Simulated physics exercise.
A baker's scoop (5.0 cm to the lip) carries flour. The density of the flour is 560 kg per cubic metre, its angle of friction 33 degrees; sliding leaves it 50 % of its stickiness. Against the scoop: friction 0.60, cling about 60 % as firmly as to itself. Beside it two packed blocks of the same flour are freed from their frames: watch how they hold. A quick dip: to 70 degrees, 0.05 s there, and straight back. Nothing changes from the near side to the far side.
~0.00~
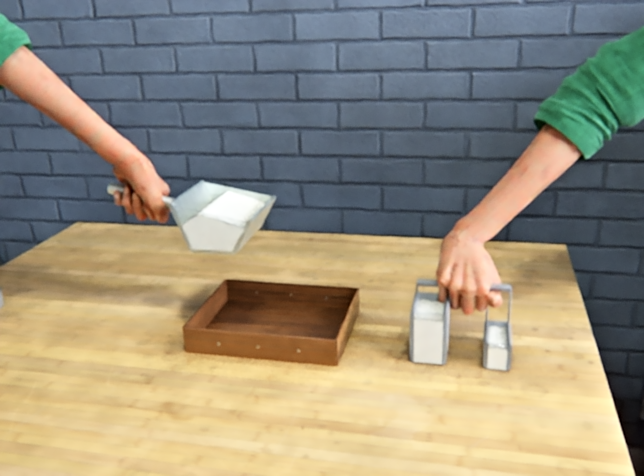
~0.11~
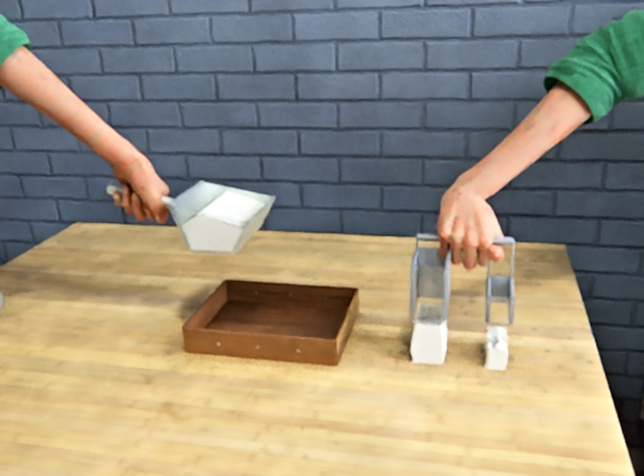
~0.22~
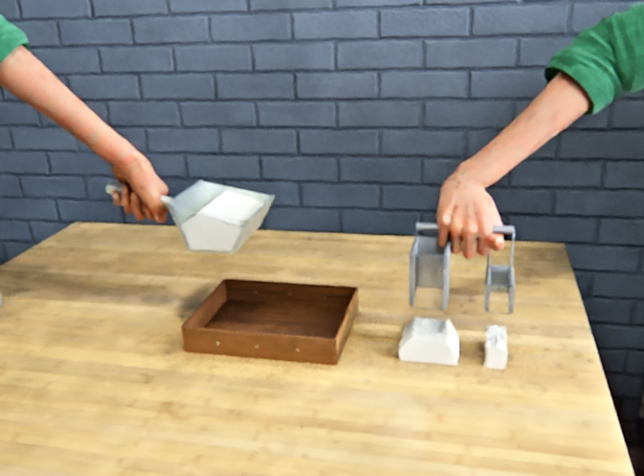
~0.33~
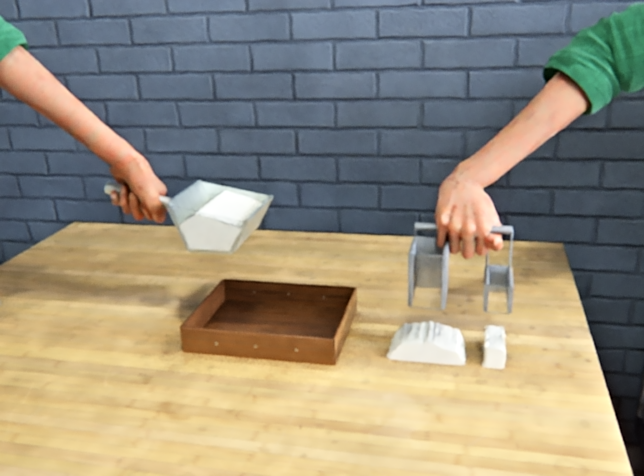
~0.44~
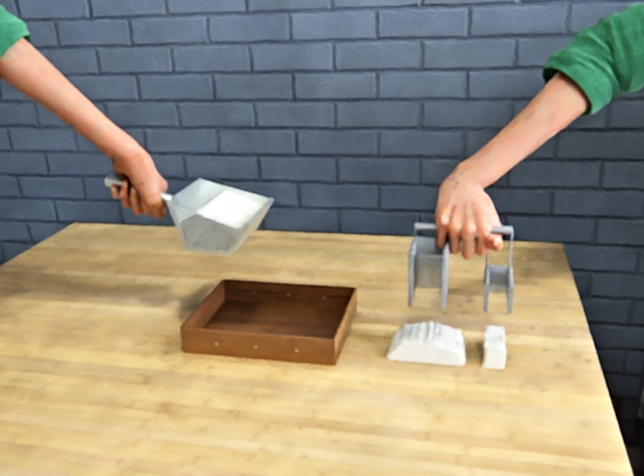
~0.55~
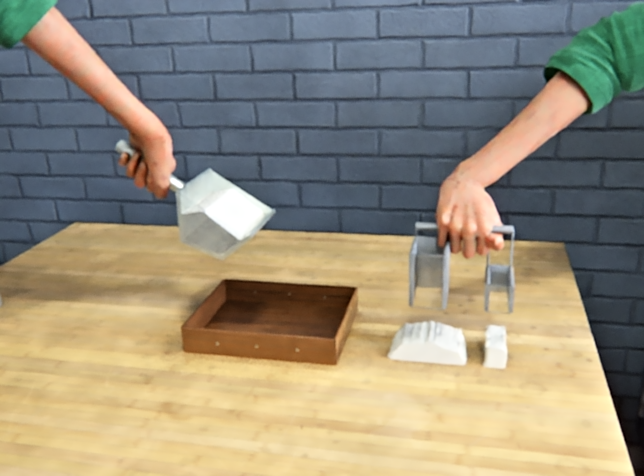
Hands lift molds off two white blocks, the larger slumps, and the left hand tilts a scoop.
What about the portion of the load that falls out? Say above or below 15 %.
Expect above 15 %.
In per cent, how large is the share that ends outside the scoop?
Some 35 per cent.
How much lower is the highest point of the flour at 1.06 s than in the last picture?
About 2.0 cm.
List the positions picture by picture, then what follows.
The first frame shows lip at (247, 221), tilt 0 degrees; crest of the flour at (204, 216); block heights 7.5 cm, 3.6 cm (left to right).
The second frame shows lip at (247, 221), tilt 0 degrees; crest of the flour at (203, 216); block heights 6.8 cm, 3.6 cm (left to right).
The third frame shows lip at (246, 220), tilt 0 degrees; crest of the flour at (202, 215); block heights 4.2 cm, 3.5 cm (left to right).
The fourth frame shows lip at (244, 220), tilt 0 degrees; crest of the flour at (201, 215); block heights 3.5 cm, 3.5 cm (left to right).
The fifth frame shows lip at (245, 224), tilt 4 degrees; crest of the flour at (195, 215); block heights 3.5 cm, 3.5 cm (left to right).
The sixth frame shows lip at (248, 236), tilt 22 degrees; crest of the flour at (202, 212); block heights 3.5 cm, 3.5 cm (left to right).
After 0.78 s, the scoop is at 66 degrees and 0 % has left it.
After 1.06 s, the scoop is at 54 degrees and 32 % has left it.
After 1.33 s, the scoop is at 3 degrees and 35 % has left it.
After 1.61 s, the scoop is at 0 degrees and 35 % has left it.
After 1.72 s, the scoop is at 0 degrees and 35 % has left it.
